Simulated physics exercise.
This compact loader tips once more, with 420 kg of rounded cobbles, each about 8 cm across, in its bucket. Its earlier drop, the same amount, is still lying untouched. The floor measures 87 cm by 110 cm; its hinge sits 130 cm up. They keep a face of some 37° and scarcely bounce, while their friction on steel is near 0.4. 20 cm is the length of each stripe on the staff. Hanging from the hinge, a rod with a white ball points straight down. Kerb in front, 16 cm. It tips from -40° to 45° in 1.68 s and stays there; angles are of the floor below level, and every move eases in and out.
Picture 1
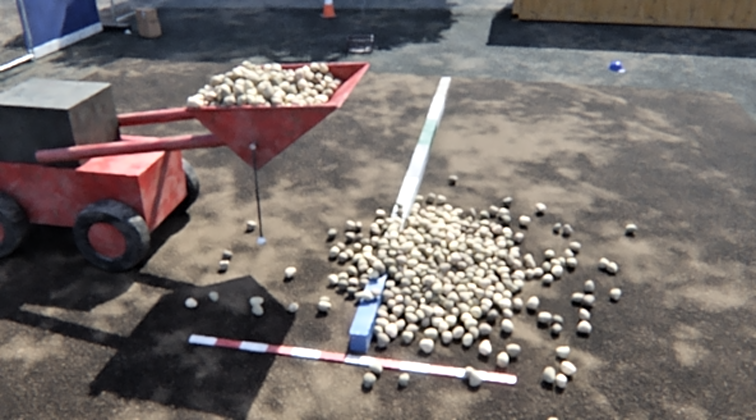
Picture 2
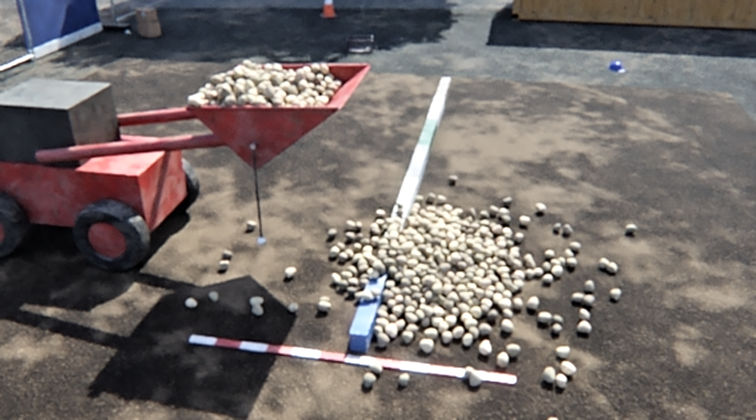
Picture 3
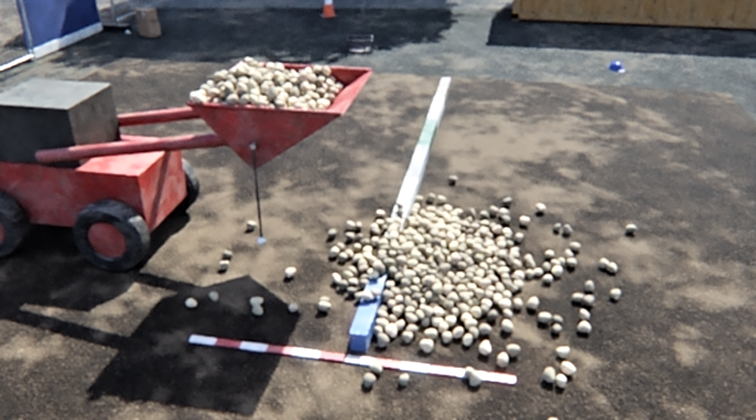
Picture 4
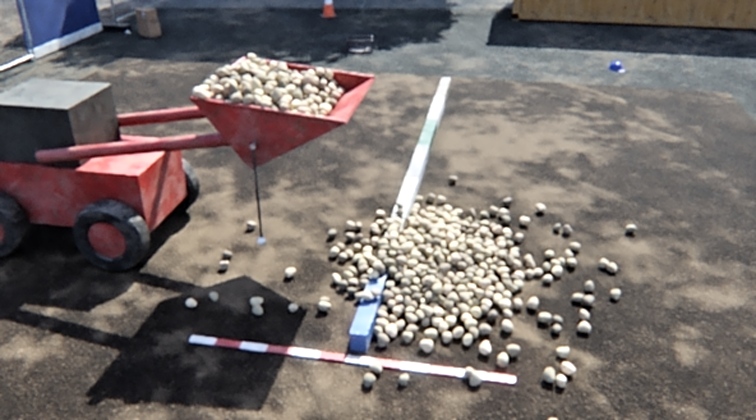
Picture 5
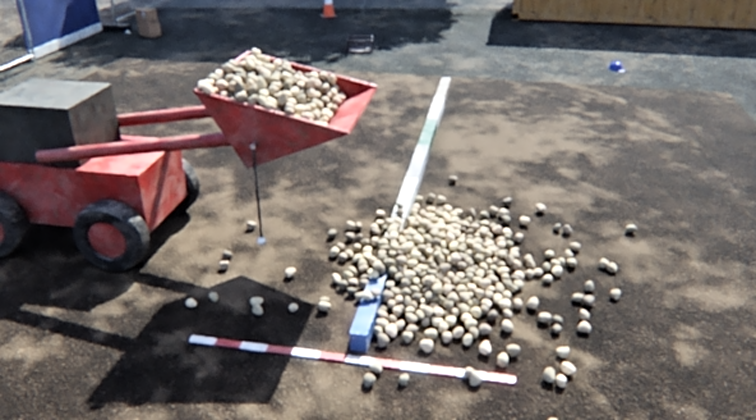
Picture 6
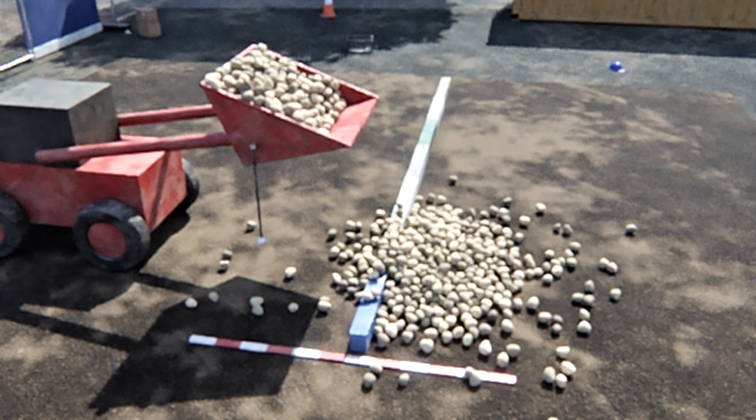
The clip shows a red loader holding a bucket of pale rounded stones while the bucket slowly tilts forward to the right, its front edge dipping slightly; the loader and the stones heaped around a kerb on the ground stay still.
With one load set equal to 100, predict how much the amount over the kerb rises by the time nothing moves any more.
It rises by roughly 23 percent.
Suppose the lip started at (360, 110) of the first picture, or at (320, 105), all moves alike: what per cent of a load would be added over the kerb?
First place: Roughly 50 %; second place: Roughly 10 %.
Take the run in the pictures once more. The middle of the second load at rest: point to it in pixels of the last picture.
The centre sits about (365, 250).
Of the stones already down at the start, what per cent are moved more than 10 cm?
Around 5 in a hundred.
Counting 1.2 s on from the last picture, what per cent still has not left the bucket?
About 15 percent is still in there.
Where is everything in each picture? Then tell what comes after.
Lip at (338, 106), floor tilted -40°, highest stones at (264, 77). The earlier load is highest near (399, 252), 24 cm above ground level, 12 % on this side of the kerb, 89 % over the kerb, in the first picture.
Lip at (339, 108), floor tilted -39°, highest stones at (264, 77), in the second picture.
The bucket is at -35°, its lip at (342, 114); the top of the load is at (254, 75), in the third picture.
Lip at (345, 122), floor tilted -30°, highest stones at (243, 68), in the fourth picture.
Lip at (348, 133), floor tilted -23°, highest stones at (247, 64), in the fifth picture.
The bucket is at -15°, its lip at (350, 146); the top of the load is at (252, 59), in the sixth picture.
Then, 0.7 s after the last picture the floor is at 32°; in per cent of one load, 92 in the bucket, 20 on this side of the kerb, 89 over the kerb; the foremost stones are at (600, 274).
Then, 1.2 s after the last picture the floor is at 45°; in per cent of one load, 16 in the bucket, 85 on this side of the kerb, 99 over the kerb; the foremost stones are at (600, 274).
Then, 1.5 s after the last picture the floor is at 45°; in per cent of one load, 0 in the bucket, 91 on this side of the kerb, 110 over the kerb; the foremost stones are at (600, 274).
Then, 4.1 s after the last picture the floor is at 45°; in per cent of one load, 0 in the bucket, 90 on this side of the kerb, 111 over the kerb; the foremost stones are at (600, 274). Net gain over the kerb, 23.
